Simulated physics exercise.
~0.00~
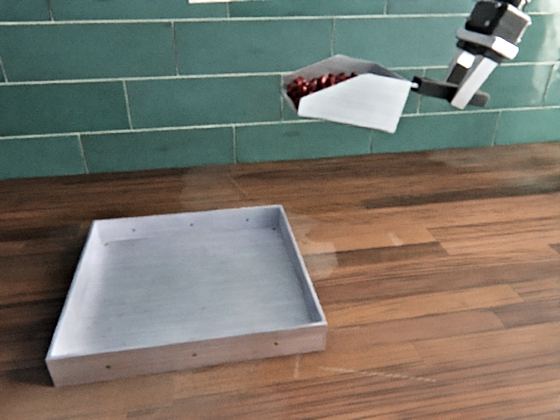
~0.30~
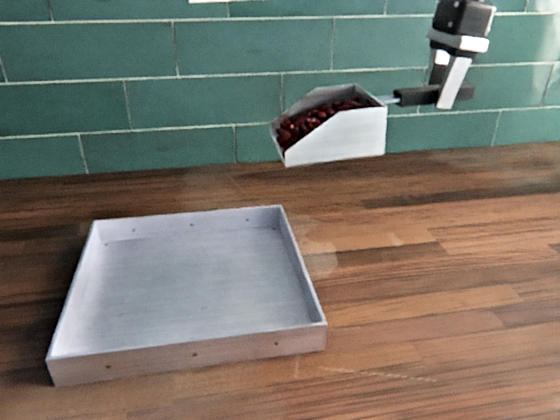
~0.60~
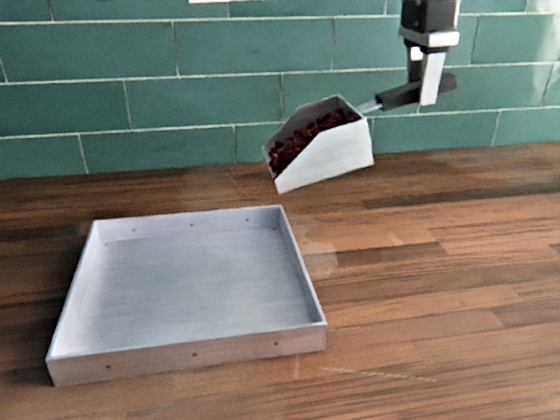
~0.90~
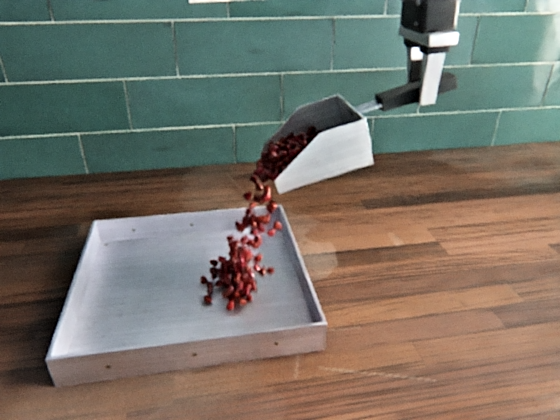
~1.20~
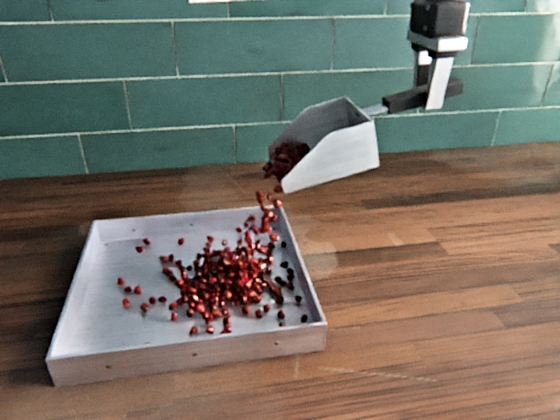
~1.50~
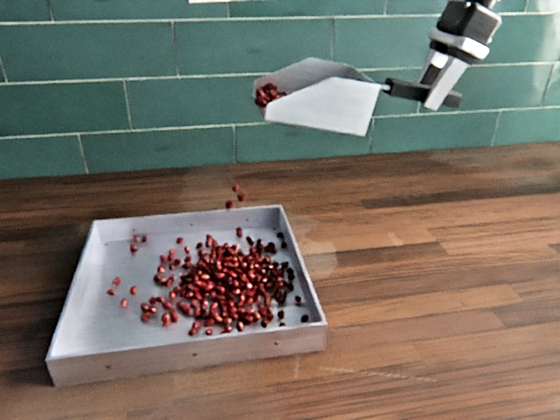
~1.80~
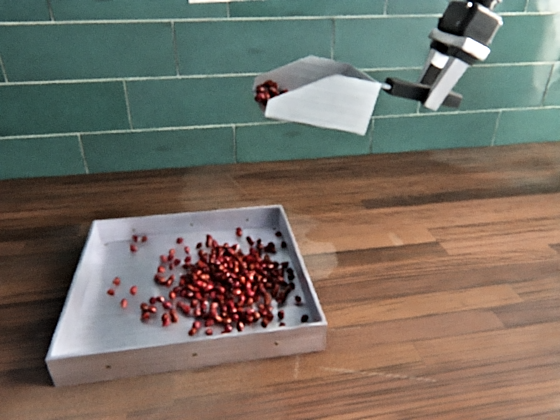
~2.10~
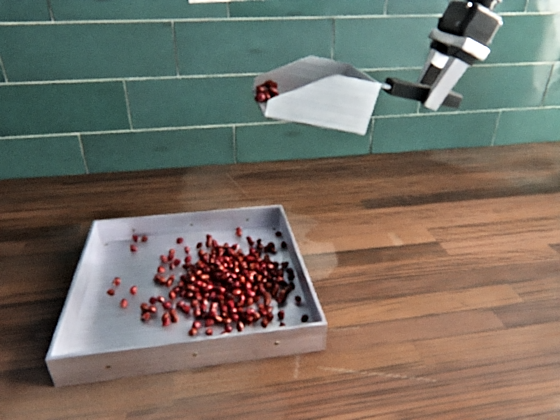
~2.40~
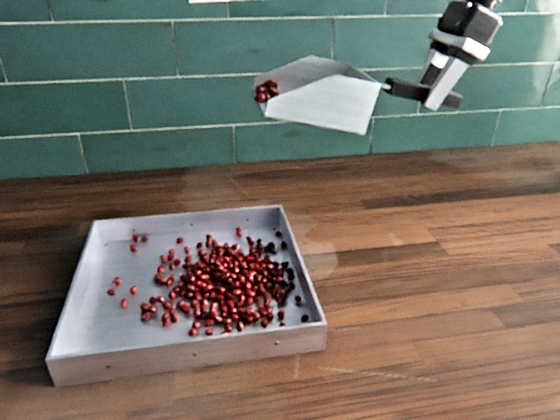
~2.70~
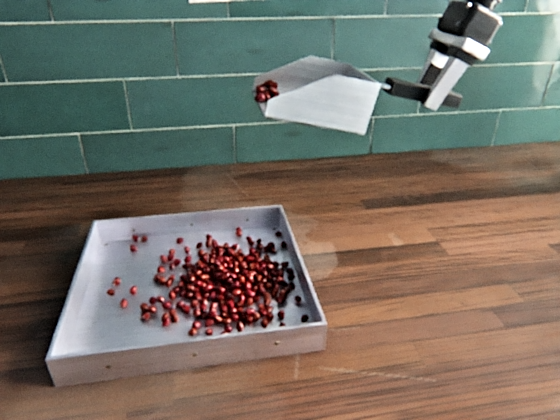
A robotic arm lowers and tips a scoop of dark red beans, pouring most of them into a shallow grey tray on a wooden counter, then lifts and tilts the scoop back, holding still with a few beans left inside.
